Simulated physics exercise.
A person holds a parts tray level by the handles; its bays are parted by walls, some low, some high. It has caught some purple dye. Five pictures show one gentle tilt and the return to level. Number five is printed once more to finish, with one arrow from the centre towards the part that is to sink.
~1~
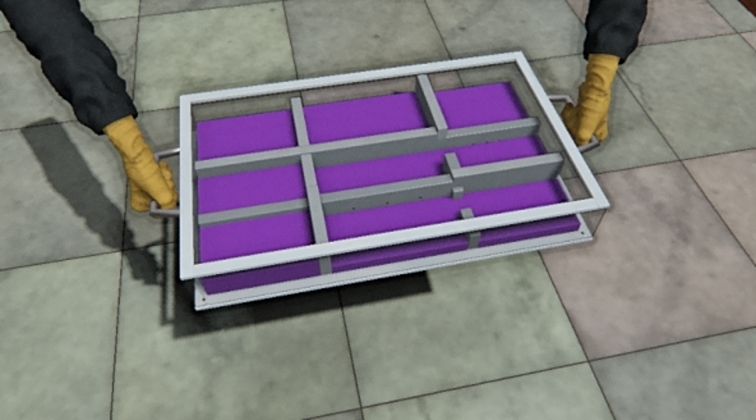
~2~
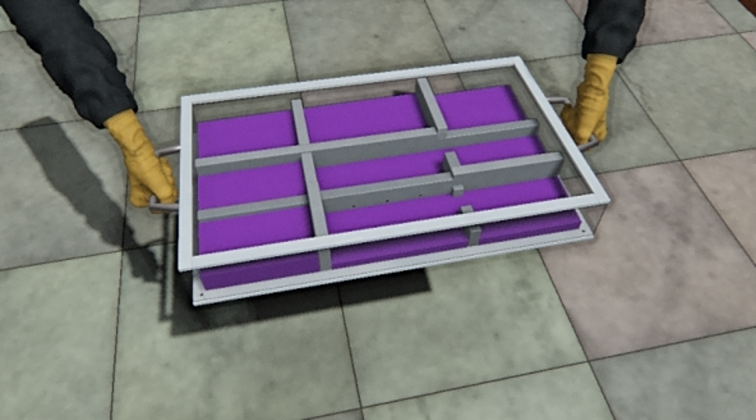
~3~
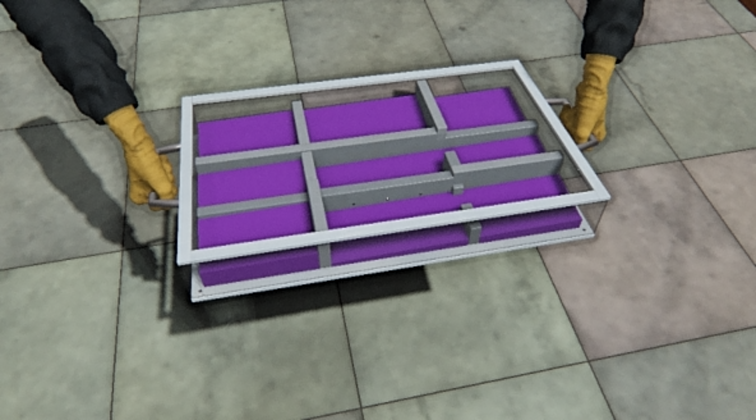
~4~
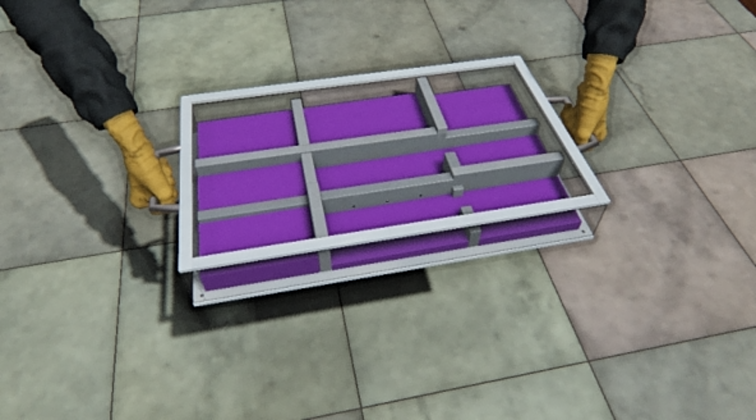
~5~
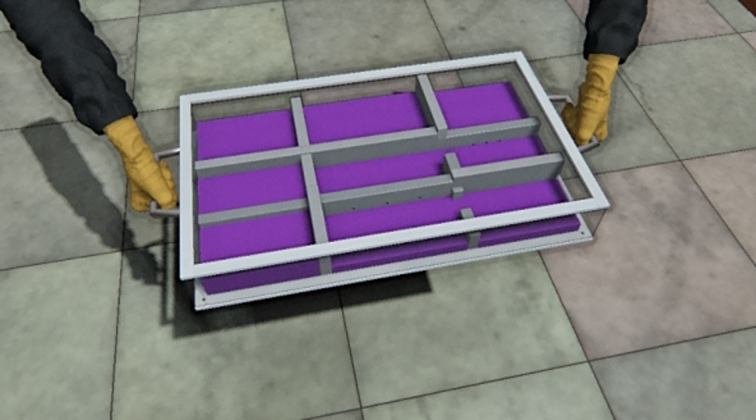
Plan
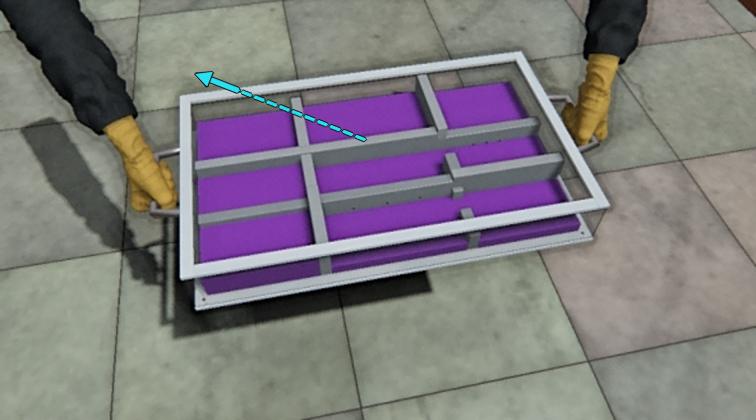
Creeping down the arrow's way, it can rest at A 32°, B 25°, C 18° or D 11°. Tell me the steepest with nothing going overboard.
Use angle D.
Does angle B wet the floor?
Yes.
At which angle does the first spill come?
Angle C.
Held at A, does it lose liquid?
Yes, that goes wrong.
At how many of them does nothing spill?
One of them.
The tray is level; deepest in the centre left bay, at (255, 189), shallowest in the front right.
Tipped about 3° down to the back; no wall is crossed.
Tipped about 5° down to the back; no wall is crossed.
Tipped about 3° down to the back; no wall is crossed.
The tray is level; deepest in the centre left bay, at (255, 189), shallowest in the front middle.
The arrow ends at (201, 75).
With A, about 58 % goes over the rim.
With B, about 36 % goes over the rim.
With C, about 10 % goes over the rim.
With D, nothing spills; the back middle bay holds the most.
